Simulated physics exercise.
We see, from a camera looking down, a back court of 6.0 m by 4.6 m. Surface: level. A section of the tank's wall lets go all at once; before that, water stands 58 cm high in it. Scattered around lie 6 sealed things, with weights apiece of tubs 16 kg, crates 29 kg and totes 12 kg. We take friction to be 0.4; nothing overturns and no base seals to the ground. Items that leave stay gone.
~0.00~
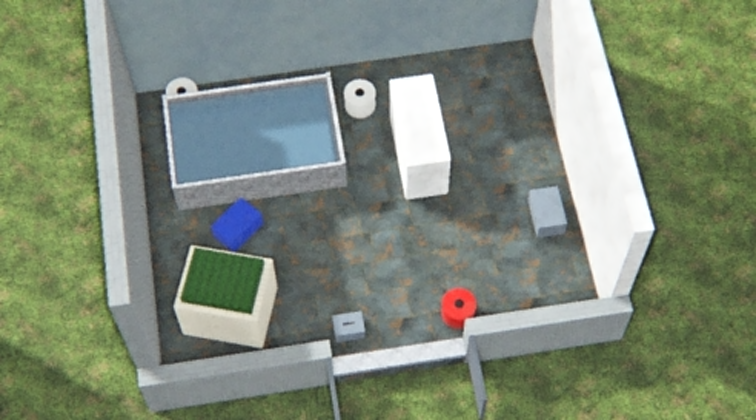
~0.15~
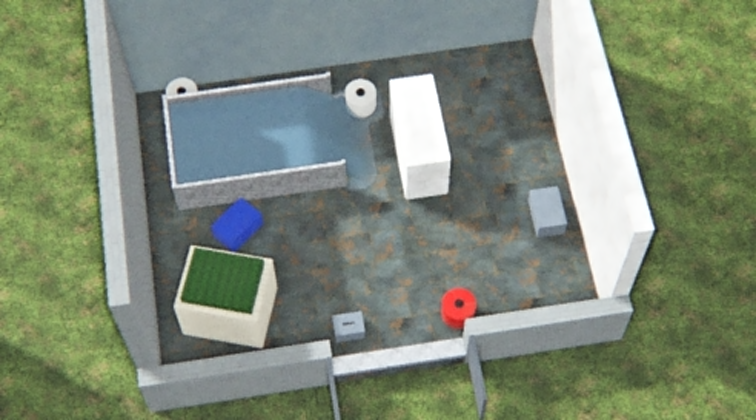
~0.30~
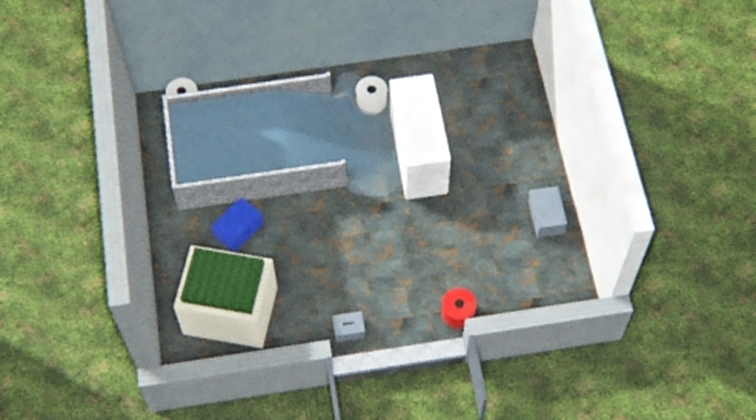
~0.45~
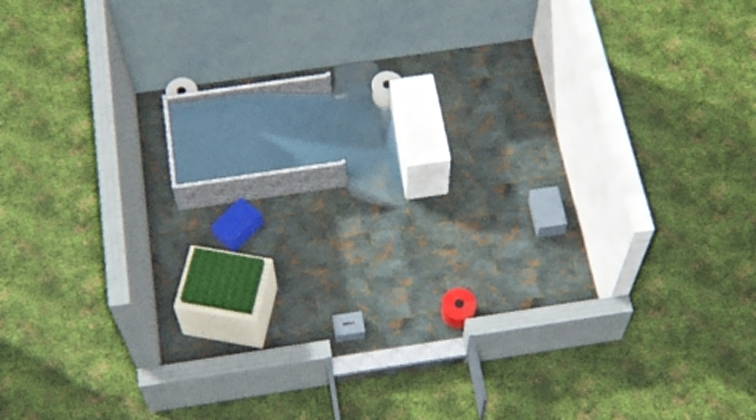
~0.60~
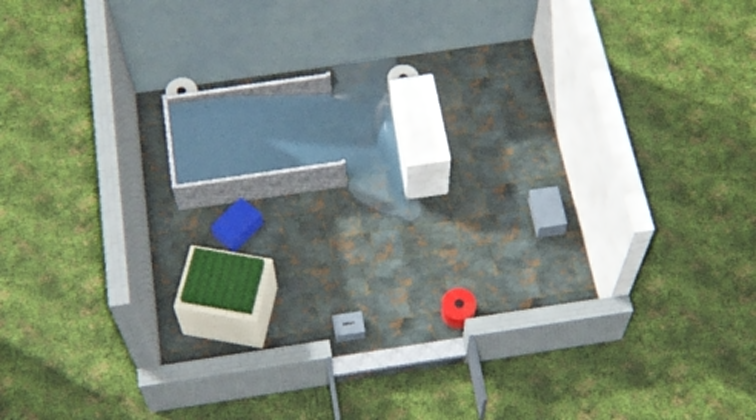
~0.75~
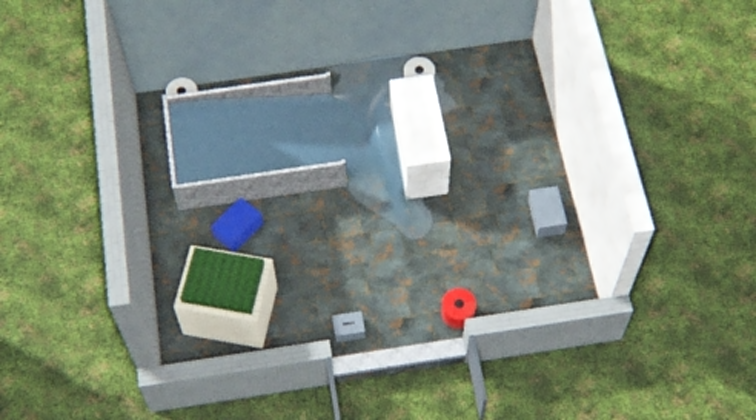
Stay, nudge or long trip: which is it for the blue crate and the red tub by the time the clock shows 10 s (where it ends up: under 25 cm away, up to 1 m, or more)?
As I see it, blue crate: Negligible shift; red tub: Moderate shift.
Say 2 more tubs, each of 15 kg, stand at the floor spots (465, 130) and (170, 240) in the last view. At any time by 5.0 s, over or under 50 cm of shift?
Lab note - in order: Below threshold / below threshold.
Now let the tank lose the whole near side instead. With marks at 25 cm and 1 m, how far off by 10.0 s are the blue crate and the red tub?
In that situation the blue crate drifts a long way, while the red tub drifts a long way.
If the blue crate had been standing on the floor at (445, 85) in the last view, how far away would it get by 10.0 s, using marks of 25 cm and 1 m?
It goes a long way.
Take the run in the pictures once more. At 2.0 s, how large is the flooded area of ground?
Some 15 m2.
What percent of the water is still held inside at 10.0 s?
Somewhere near 76 percent, give or take.
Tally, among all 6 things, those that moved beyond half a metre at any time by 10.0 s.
By my tally, 5.
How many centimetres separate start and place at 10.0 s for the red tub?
About 60 cm.
After 2.0 s the blue crate is near (237, 220), 0.0 m from its start, aground; the red tub is near (460, 305), 0.0 m from its start, aground; 0 of 6 are out; 1 afloat.
After 4.5 s the blue crate is near (237, 220), 0.0 m from its start, aground; the red tub is near (464, 312), 0.1 m from its start, aground; 1 of 6 are out; 0 afloat.
After 7.0 s the blue crate is near (237, 220), 0.0 m from its start, aground; the red tub is near (425, 340), 0.7 m from its start, aground; 1 of 6 are out; 0 afloat.
After 10.0 s the blue crate is near (237, 220), 0.0 m from its start, aground; the red tub is near (425, 340), 0.7 m from its start, aground; 1 of 6 are out; 0 afloat.
